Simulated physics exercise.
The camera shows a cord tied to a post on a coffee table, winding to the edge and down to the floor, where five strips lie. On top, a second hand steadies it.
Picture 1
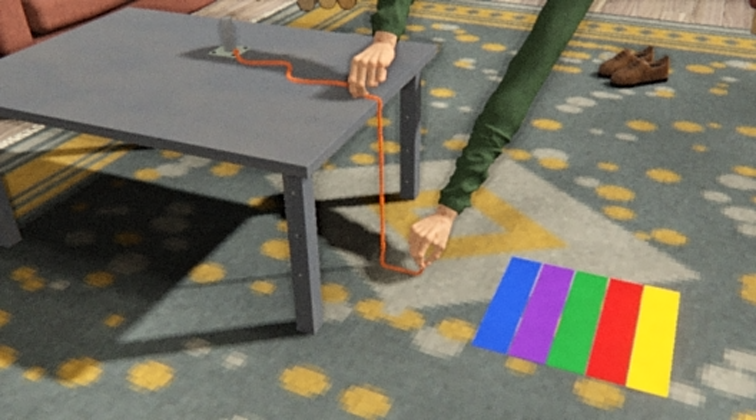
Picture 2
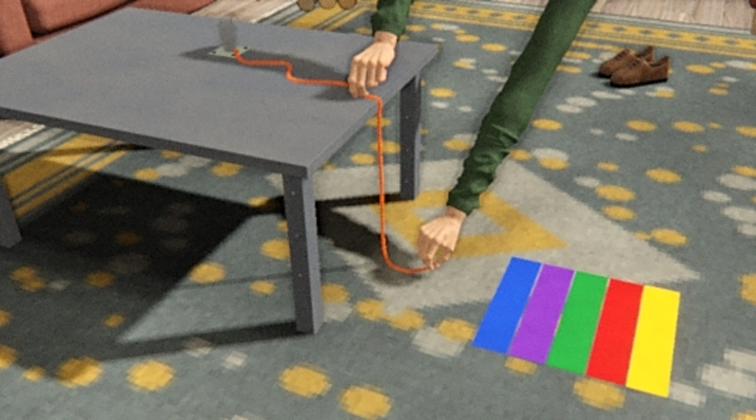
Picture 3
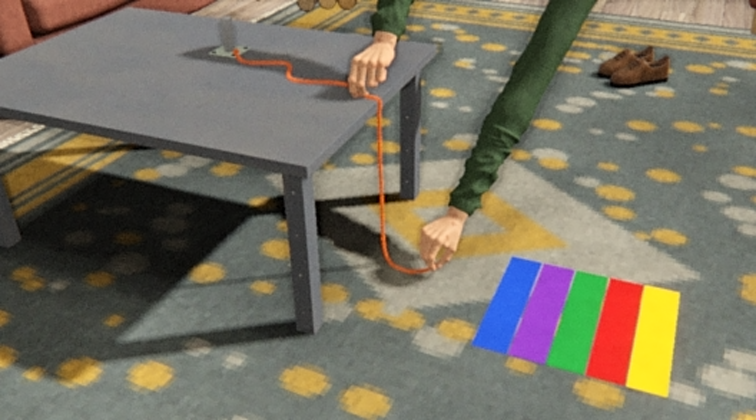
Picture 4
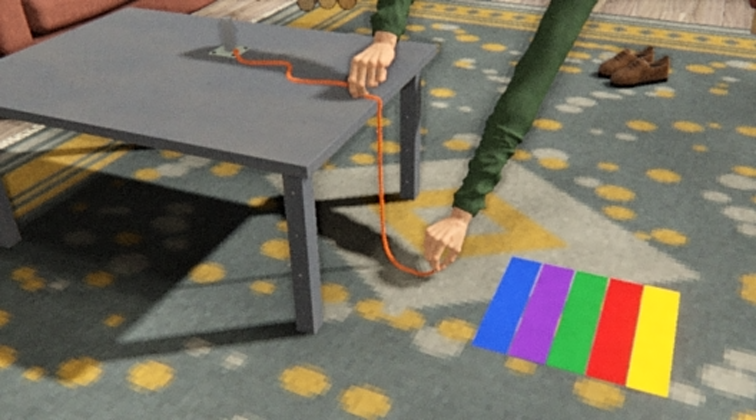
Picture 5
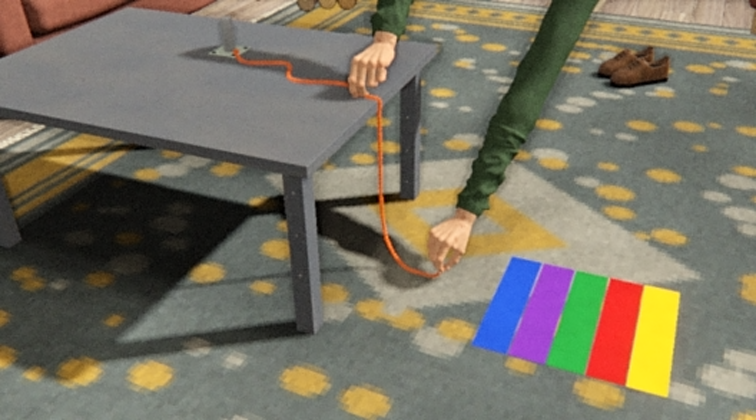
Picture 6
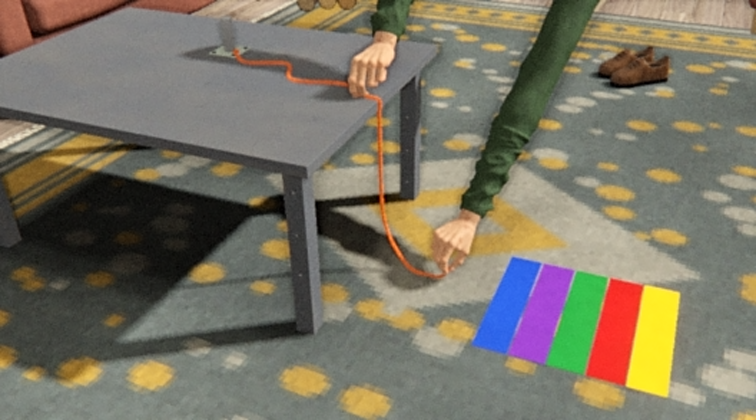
Hand near the floor drawing the end of an orange cord slightly right, another hand holding it at the grey table's edge.
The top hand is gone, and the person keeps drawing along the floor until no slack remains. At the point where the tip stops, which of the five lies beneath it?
The green strip lies beneath it.
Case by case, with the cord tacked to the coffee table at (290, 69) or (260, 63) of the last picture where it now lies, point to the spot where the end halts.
(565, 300), then (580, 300).
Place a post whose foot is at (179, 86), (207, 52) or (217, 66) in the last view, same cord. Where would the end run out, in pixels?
First try about (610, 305), second about (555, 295), third about (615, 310).
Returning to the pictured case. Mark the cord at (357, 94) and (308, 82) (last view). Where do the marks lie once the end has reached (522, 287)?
(389, 107) and (343, 80), approximately.
Early on, end near (522, 287); over blue.
Midway, end near (564, 297); over purple.
At the end of the slack, end near (590, 303); over green. Over green.
